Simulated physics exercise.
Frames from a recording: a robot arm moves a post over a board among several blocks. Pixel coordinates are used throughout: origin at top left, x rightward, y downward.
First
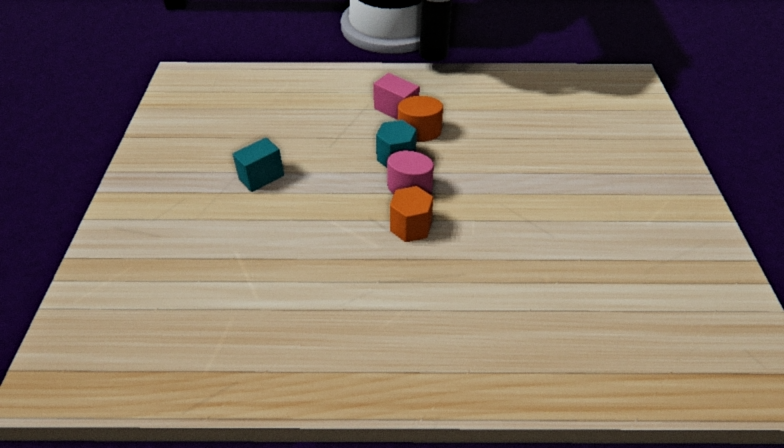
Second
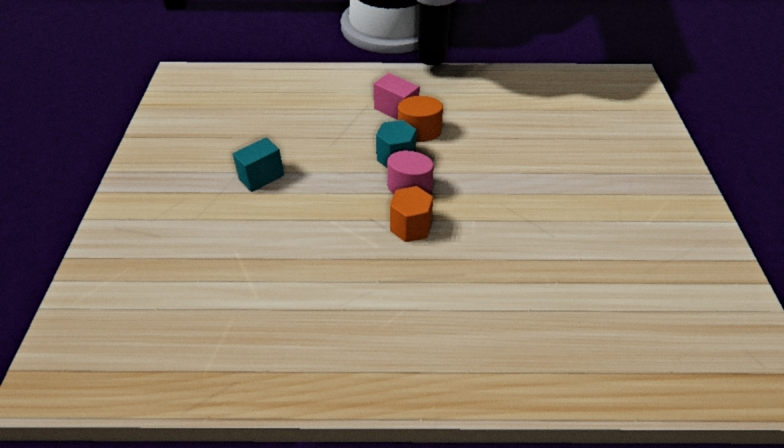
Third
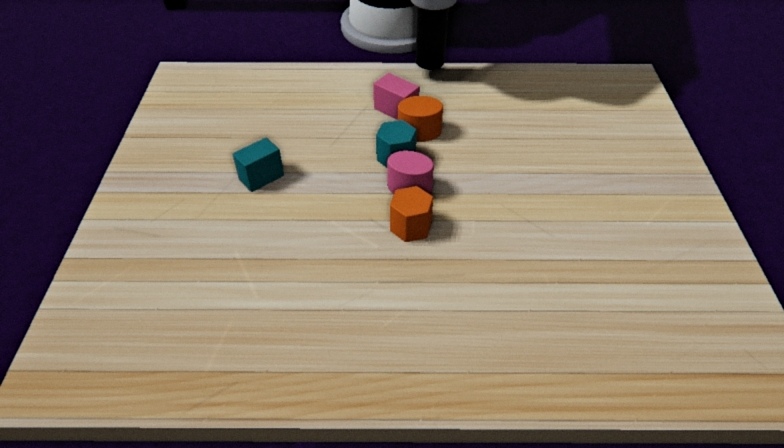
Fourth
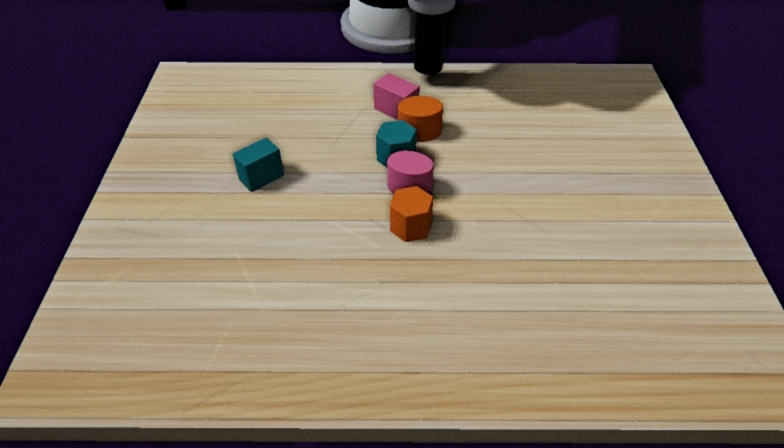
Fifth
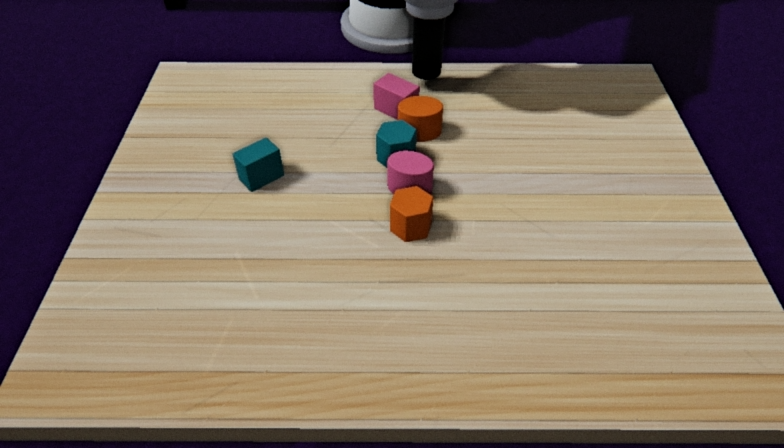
The clip shows a wooden board with pink, orange and turquoise blocks, most in a loose column and one turquoise block apart at left, while a robot arm's dark post lowers slightly near the far edge and the blocks stay still.
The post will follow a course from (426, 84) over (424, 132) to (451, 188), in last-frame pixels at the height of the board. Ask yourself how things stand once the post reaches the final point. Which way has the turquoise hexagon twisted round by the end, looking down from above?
Twists clockwise.
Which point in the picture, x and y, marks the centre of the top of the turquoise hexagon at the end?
Near (370, 152).
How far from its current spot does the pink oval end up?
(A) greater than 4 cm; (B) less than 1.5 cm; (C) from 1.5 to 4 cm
My pick is C.
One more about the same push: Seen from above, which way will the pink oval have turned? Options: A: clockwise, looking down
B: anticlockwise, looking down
The correct letter is B.
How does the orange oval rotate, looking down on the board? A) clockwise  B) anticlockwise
My pick is A.
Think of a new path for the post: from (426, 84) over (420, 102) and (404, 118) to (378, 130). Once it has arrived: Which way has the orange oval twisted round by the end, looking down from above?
From the top: Counterclockwise.
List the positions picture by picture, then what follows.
In the first frame, post tip (434, 54); block tops, turquoise hexagon (396, 131); pink rectangle (397, 84); pink oval (411, 162); orange oval (421, 105).
In the second frame, post (432, 58); blocks unchanged.
In the third frame, post (430, 62); blocks unchanged.
In the fourth frame, post (428, 67); blocks unchanged.
In the fifth frame, post (427, 72); turquoise hexagon (396, 131); pink rectangle (397, 84); pink oval (411, 162); orange oval (421, 105).
What follows on the original path. One third of the way, post (423, 103); pink rectangle (394, 89), turned 40° clockwise; orange oval (420, 109).
Two thirds of the way, post (431, 138); turquoise hexagon (374, 149), turned 10° clockwise; pink rectangle (393, 90), turned 45° clockwise; pink oval (407, 168), turned 20° anticlockwise; orange oval (412, 143), turned 55° clockwise.
At the end, post (452, 175); turquoise hexagon (370, 152), turned 30° clockwise; pink rectangle (393, 90), turned 45° clockwise; pink oval (395, 183), turned 30° anticlockwise; orange oval (410, 156), turned 85° clockwise.
